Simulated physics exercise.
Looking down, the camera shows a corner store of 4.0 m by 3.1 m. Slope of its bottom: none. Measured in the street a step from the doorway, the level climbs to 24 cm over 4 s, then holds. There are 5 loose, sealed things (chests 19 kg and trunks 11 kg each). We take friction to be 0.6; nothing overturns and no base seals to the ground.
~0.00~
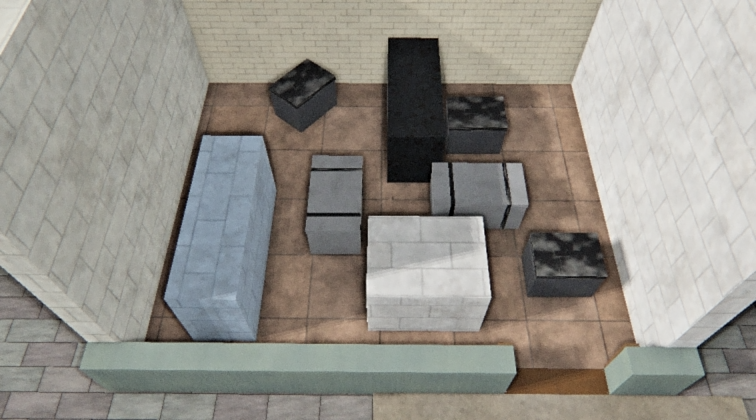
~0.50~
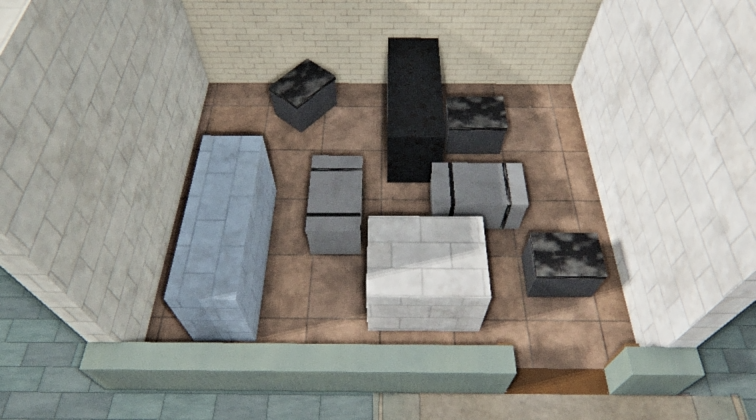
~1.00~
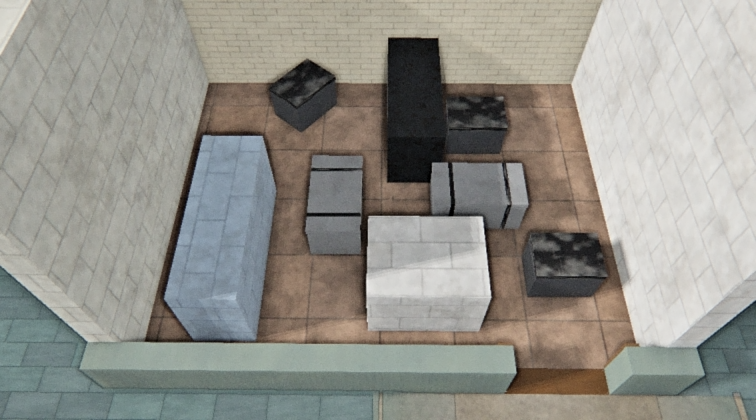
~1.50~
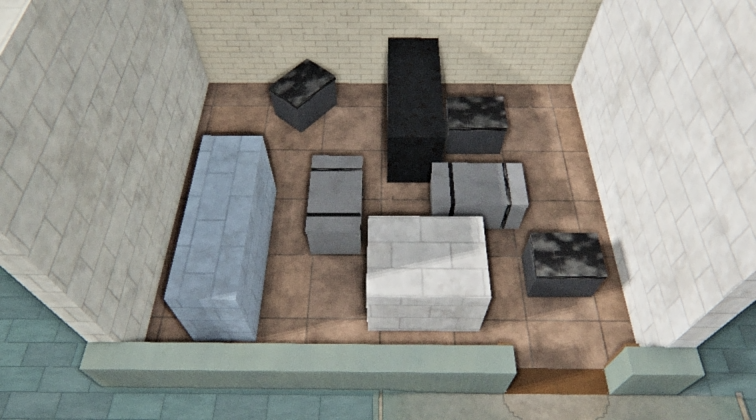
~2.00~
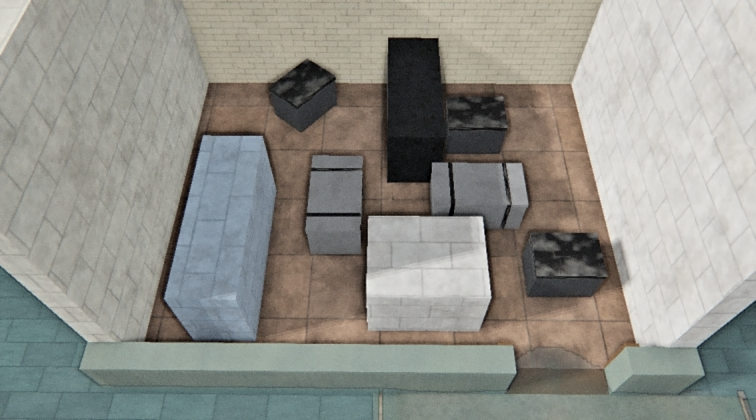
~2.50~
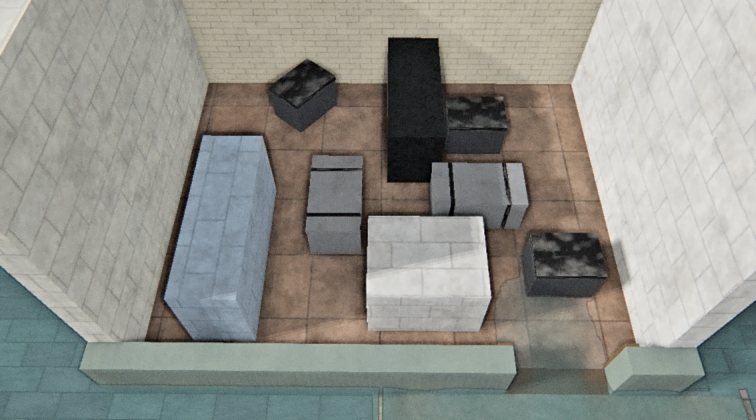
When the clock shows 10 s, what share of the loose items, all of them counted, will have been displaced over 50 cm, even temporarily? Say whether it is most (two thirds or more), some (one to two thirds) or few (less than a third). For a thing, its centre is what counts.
Some.
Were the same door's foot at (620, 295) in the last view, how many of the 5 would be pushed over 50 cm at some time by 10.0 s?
The answer then is 4.
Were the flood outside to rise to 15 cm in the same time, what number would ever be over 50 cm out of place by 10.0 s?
Then 2 of them.
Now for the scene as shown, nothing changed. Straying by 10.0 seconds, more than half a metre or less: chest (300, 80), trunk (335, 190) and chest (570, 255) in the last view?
So that's inside it for the first, inside it for the second and beyond it for the last.
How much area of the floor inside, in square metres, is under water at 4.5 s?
Around 4.0 m2 of it.
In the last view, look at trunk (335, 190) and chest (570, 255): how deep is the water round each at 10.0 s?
About 5 and 21 cm.
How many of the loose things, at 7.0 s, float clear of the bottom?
Just then, the number is 3.
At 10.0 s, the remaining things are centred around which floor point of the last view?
It works out to somewhere near (395, 145) on the floor.
After 3.5 s 0 of 5 are over 50 cm from their spots; 0 afloat.
After 4.5 s 1 of 5 are over 50 cm from their spots; 0 afloat.
After 7.0 s 2 of 5 are over 50 cm from their spots; 3 afloat.
After 10.0 s 2 of 5 are over 50 cm from their spots, and 3 have been at some point; 3 afloat.
